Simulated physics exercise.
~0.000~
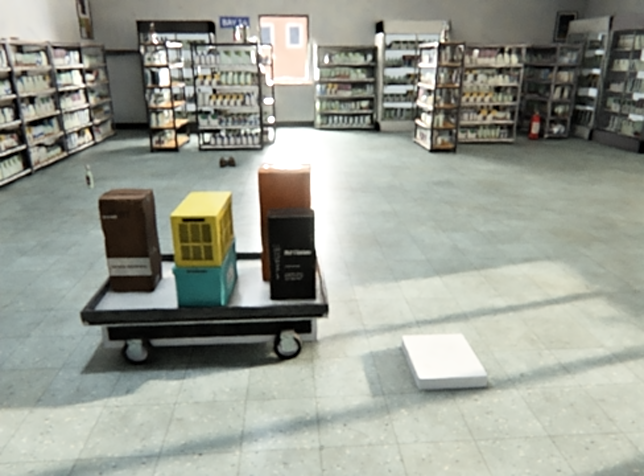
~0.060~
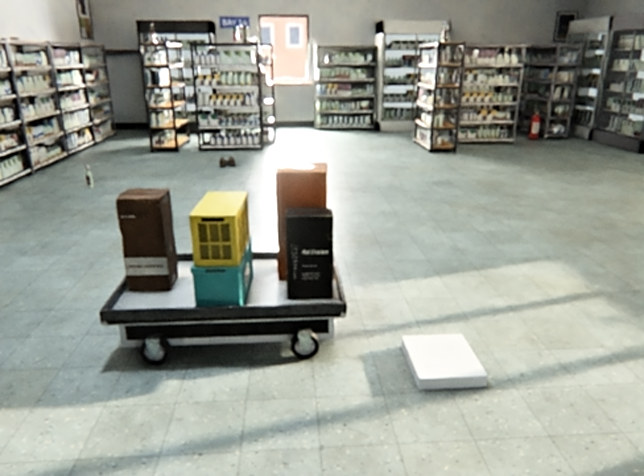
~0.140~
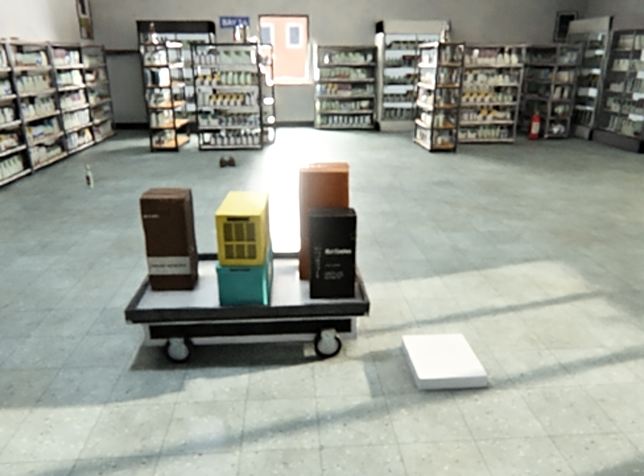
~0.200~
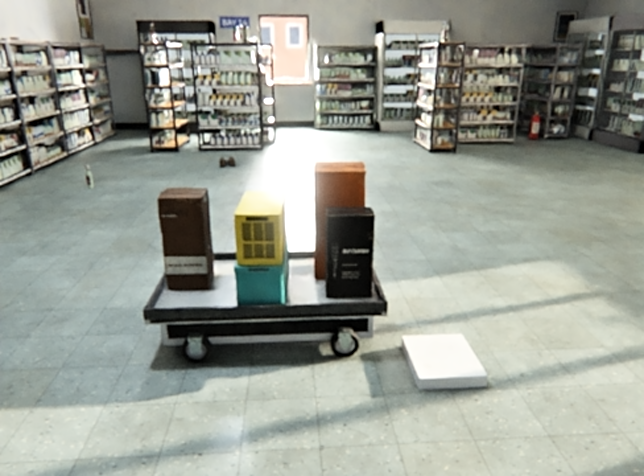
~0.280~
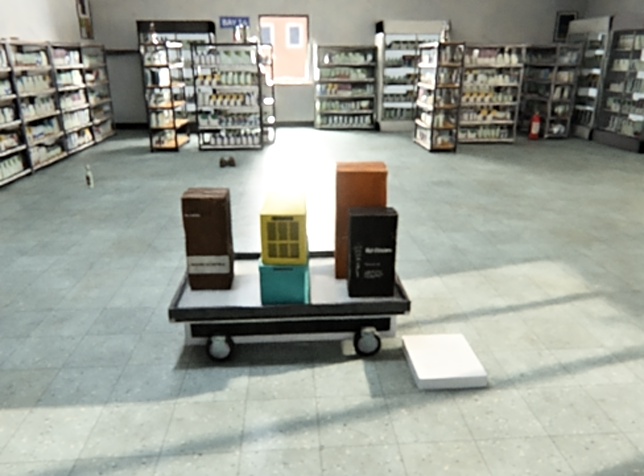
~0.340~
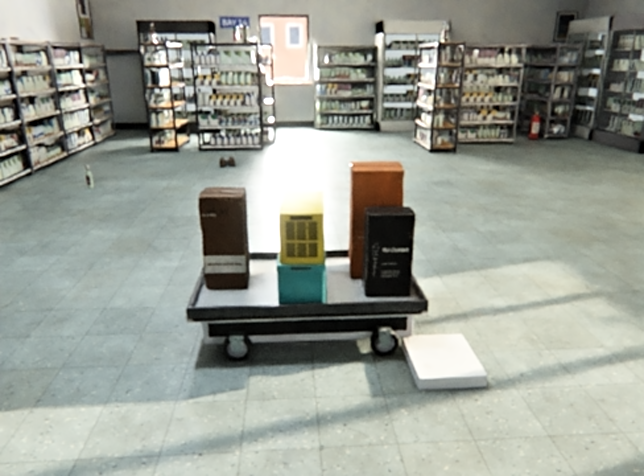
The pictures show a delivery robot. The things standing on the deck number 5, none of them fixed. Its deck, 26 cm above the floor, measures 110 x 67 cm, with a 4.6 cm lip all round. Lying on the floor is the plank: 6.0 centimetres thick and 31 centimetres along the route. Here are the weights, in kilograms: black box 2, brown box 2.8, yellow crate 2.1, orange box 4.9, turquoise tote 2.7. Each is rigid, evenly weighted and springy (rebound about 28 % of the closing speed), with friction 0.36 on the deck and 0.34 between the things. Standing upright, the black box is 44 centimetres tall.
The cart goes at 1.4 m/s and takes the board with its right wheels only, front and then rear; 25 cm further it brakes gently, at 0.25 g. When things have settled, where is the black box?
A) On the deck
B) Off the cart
A, on the deck.
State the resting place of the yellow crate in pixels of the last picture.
It comes to rest somewhere around (624, 208).
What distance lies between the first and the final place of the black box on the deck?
I'd put it at about 22 centimetres.
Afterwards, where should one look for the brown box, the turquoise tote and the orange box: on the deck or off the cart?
Once it all settles, the brown box leaves its surface, the turquoise tote stays on its surface and the orange box leaves its surface.
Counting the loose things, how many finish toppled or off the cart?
Total: 3.
By 0.94 s, cart has run 132 cm; black box tilted 46° near (514, 231); orange box tilted 39°; yellow crate 13 cm from its spot.
By 1.44 s, cart has run 200 cm; orange box now off the cart; black box tilted 65°; brown box tilted 45°.
When it is over (2.6 s), off the cart, brown box and orange box; lying over on the deck, black box; not toppled but over 10 cm from the start, yellow crate; turquoise tote within 10 cm of the start.
